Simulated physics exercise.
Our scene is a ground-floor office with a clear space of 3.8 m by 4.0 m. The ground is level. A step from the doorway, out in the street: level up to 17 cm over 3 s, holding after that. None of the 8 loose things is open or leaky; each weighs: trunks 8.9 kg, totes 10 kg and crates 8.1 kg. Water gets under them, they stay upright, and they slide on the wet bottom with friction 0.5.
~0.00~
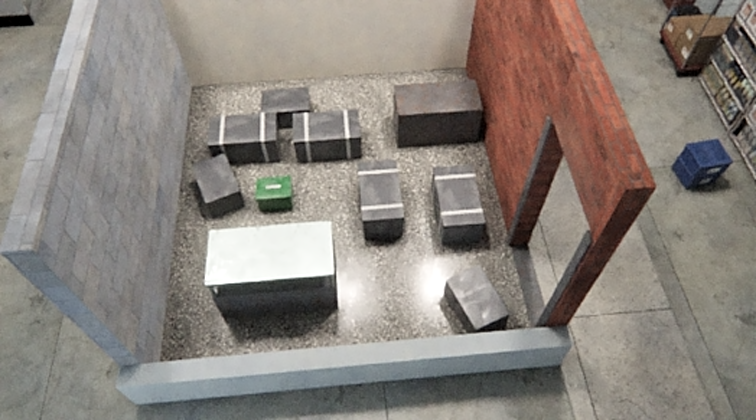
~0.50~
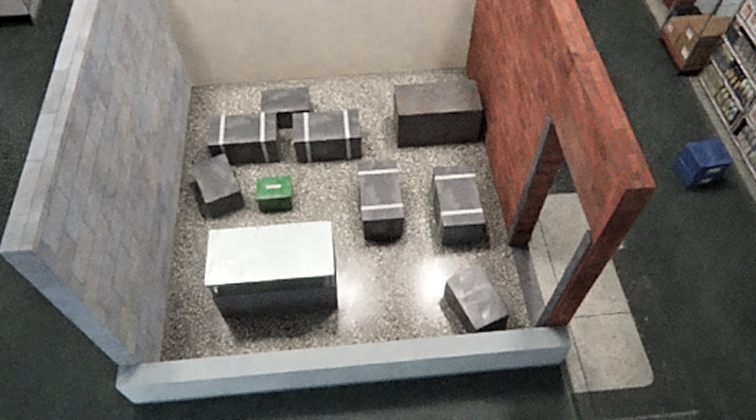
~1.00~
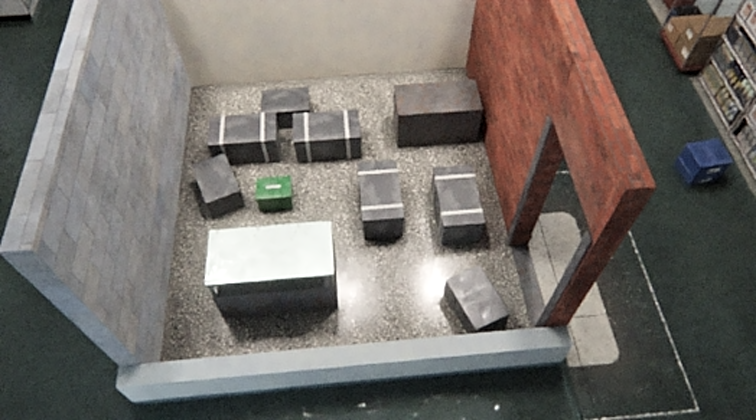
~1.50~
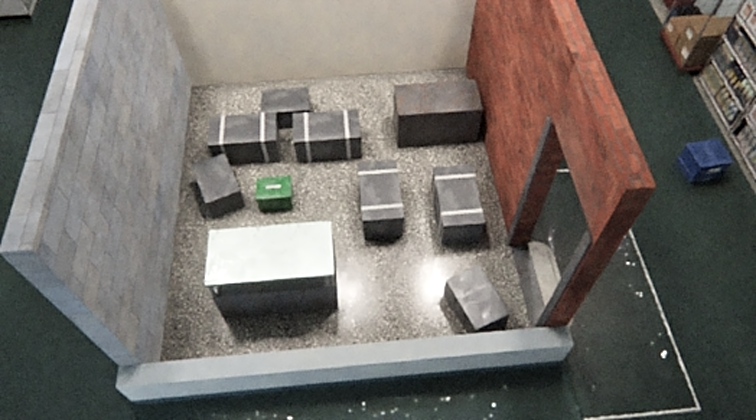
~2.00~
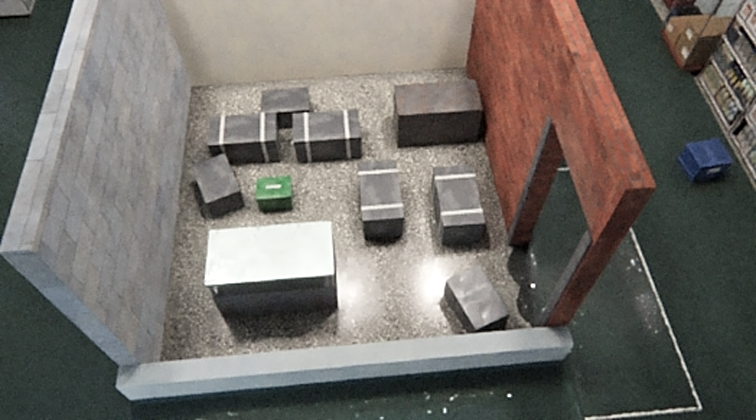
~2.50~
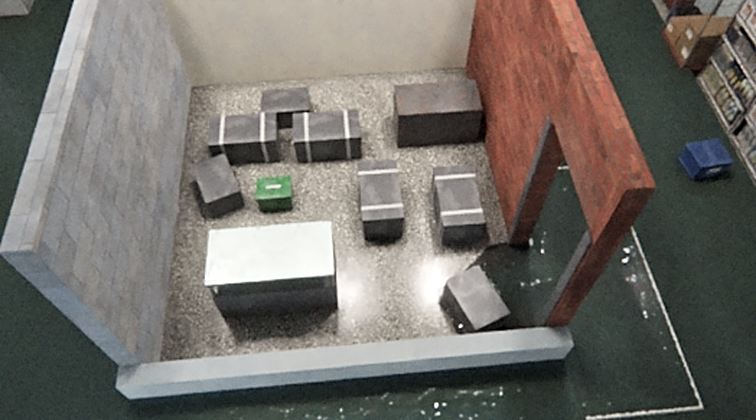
In a small walled room open at the top, dark crates and a green tote sit on a speckled floor beside a white-topped block. Dark water spreads over the pale ground outside, closes in on the doorway at right, then creeps just inside, while the crates and tote stay in place.
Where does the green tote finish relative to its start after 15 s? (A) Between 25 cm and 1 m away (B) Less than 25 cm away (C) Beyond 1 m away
Answer: A.
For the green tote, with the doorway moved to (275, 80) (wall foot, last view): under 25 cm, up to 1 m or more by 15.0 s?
Observation: Green tote large displacement.
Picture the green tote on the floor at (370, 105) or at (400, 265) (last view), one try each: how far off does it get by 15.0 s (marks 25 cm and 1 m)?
I'd expect it to shift slightly the first time and to get swept far off the second time.
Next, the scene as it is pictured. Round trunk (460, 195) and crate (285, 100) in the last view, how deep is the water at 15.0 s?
About 4 and 13 cm.
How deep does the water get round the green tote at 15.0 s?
I'd put it at about 9 cm.
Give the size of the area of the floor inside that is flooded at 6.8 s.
The covered patch comes to about 10.5 m2.
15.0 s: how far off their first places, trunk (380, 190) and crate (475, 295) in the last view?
Respectively 140 and 300 cm.
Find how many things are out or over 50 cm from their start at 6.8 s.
I make it 1.
After 3.5 s the green tote is near (273, 187), 0.0 m from its start, aground; 0 afloat.
After 6.8 s the green tote is near (273, 187), 0.0 m from its start, aground; 1 afloat.
After 11.0 s the green tote is near (272, 185), 0.0 m from its start, aground; 7 afloat.
After 15.0 s the green tote is near (247, 239), 0.7 m from its start, afloat; 8 afloat.
